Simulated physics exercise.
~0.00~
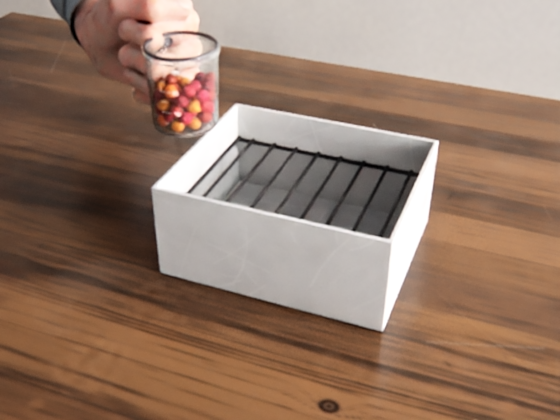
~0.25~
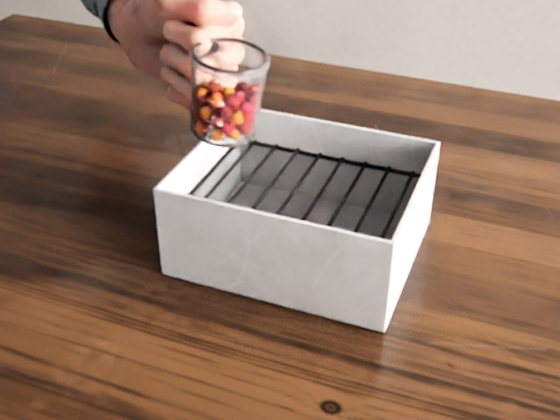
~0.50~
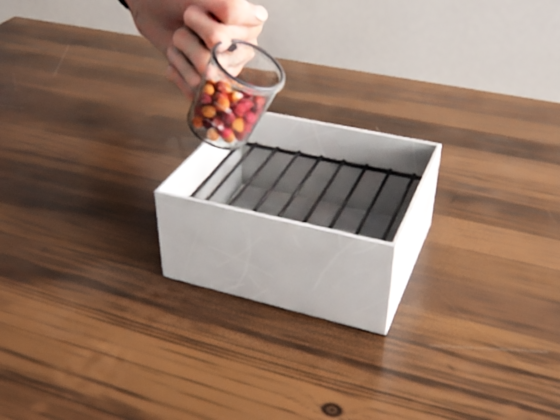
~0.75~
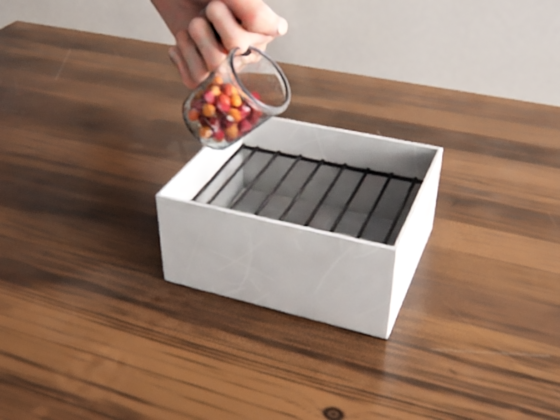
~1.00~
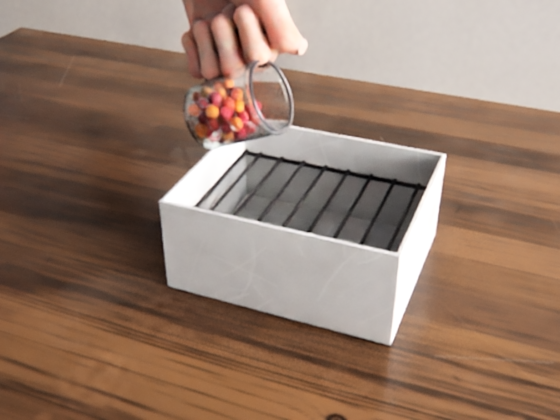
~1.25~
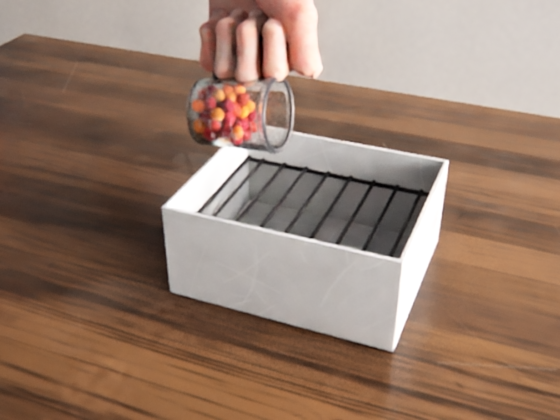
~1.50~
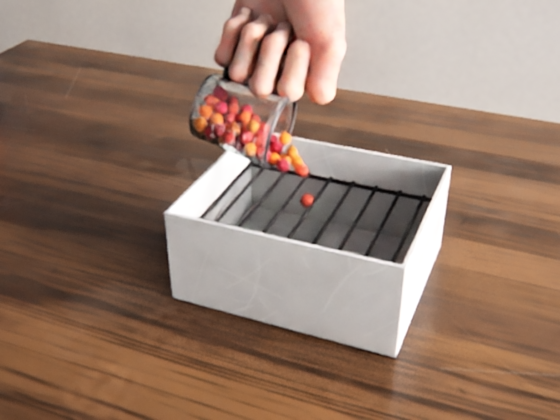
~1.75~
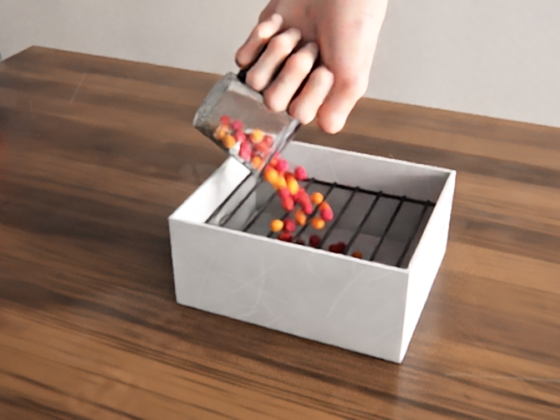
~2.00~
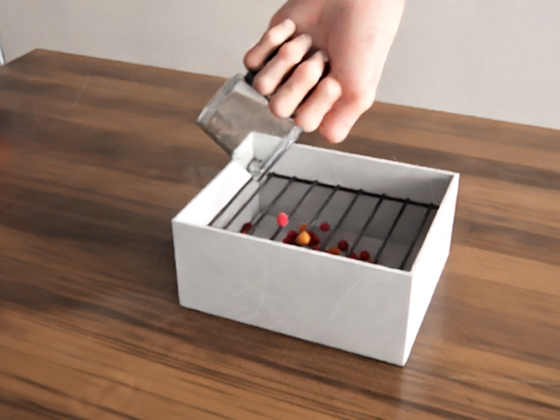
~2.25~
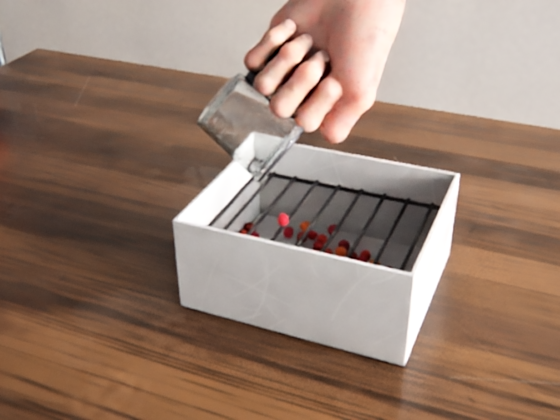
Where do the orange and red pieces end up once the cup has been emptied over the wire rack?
Both colours end up below the wires in the white box, apart from a stray bit of red left on the rack.
